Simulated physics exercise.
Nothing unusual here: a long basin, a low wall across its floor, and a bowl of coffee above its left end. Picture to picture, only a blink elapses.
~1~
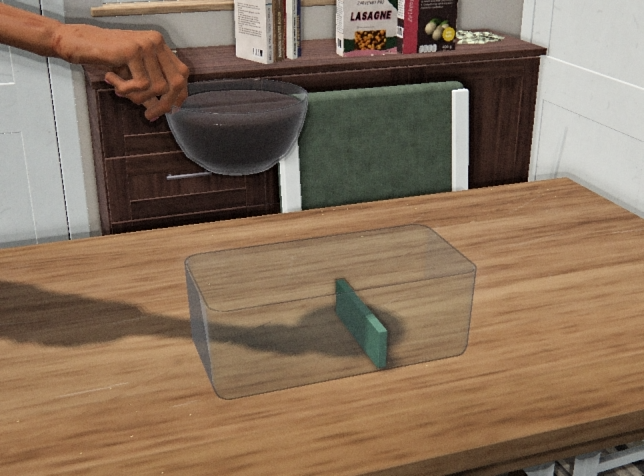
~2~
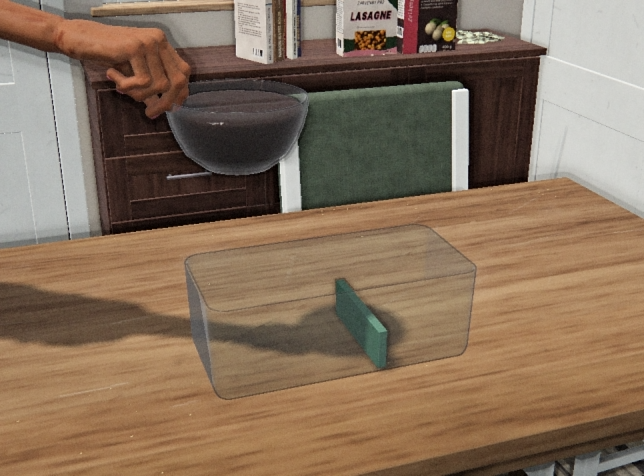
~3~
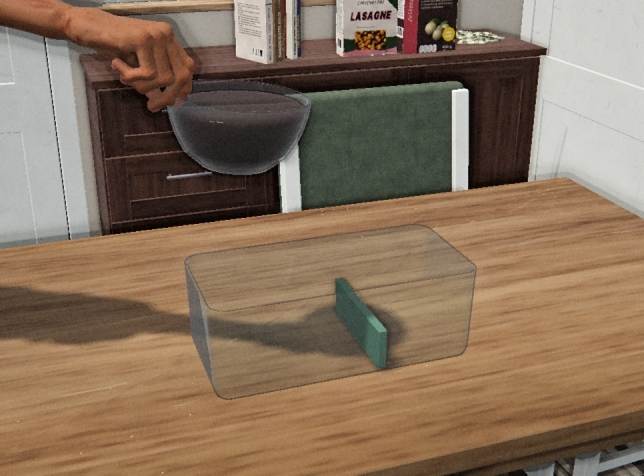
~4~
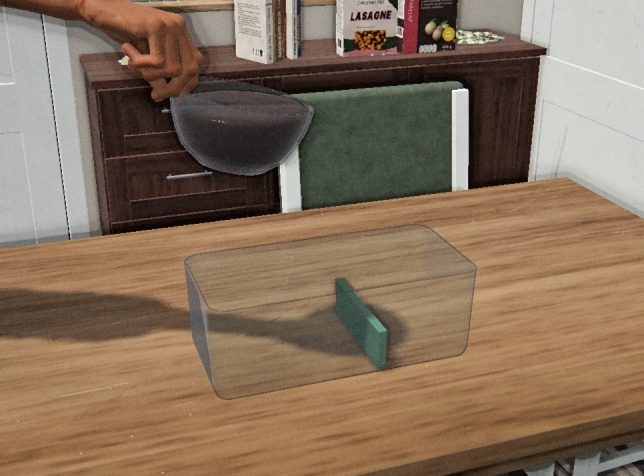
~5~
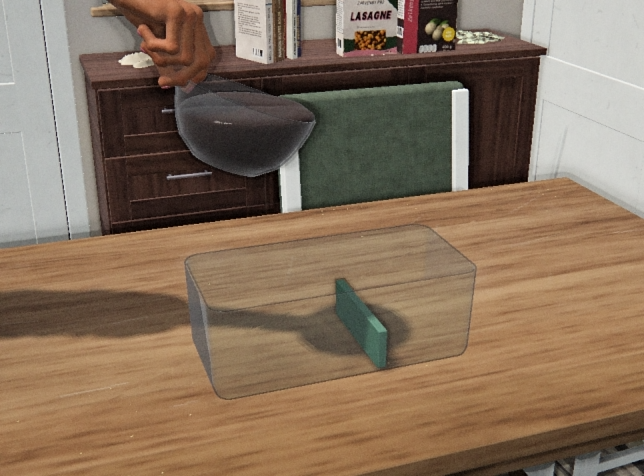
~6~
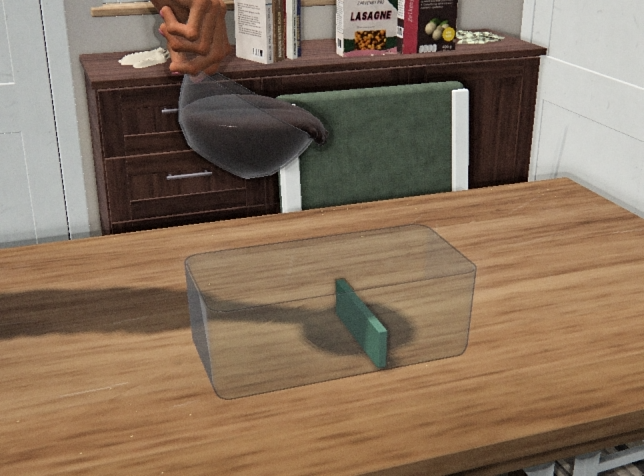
The video shows a hand holding a bowl of dark liquid above the left end of a clear basin with a low green wall across its floor, keeping it nearly level, then tilting it steadily to the right.
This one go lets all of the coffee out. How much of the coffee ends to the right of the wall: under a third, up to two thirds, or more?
Honestly, the portion right of the wall is middling, a third to two thirds.
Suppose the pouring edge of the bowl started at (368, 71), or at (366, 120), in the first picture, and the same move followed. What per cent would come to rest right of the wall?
In order: Close to 80 and 80 percent.
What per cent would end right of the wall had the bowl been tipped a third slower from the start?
I'd say roughly 55 in every hundred ends up there.
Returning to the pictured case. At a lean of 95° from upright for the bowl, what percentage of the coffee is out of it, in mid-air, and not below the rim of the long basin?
It's close to 45 %.
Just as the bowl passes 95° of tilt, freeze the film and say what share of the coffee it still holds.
Around 15 in a hundred has not poured out yet.
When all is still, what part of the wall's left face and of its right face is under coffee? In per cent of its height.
I get 30 % for the left and 40 % for the right.
A moment on, the tilt is 95° and 14 per cent is still to pour, 10 is left of the wall and 32 right of it.
Next, the tilt is 113° and 0 per cent is still to pour, 52 is left of the wall and 43 right of it.
Then the tilt is 113° and 0 per cent is still to pour, 54 is left of the wall and 43 right of it.
Later the tilt is 113° and 0 per cent is still to pour, 54 is left of the wall and 43 right of it.
At rest 54 per cent lies left of the wall, 43 right of it and 3 outside.
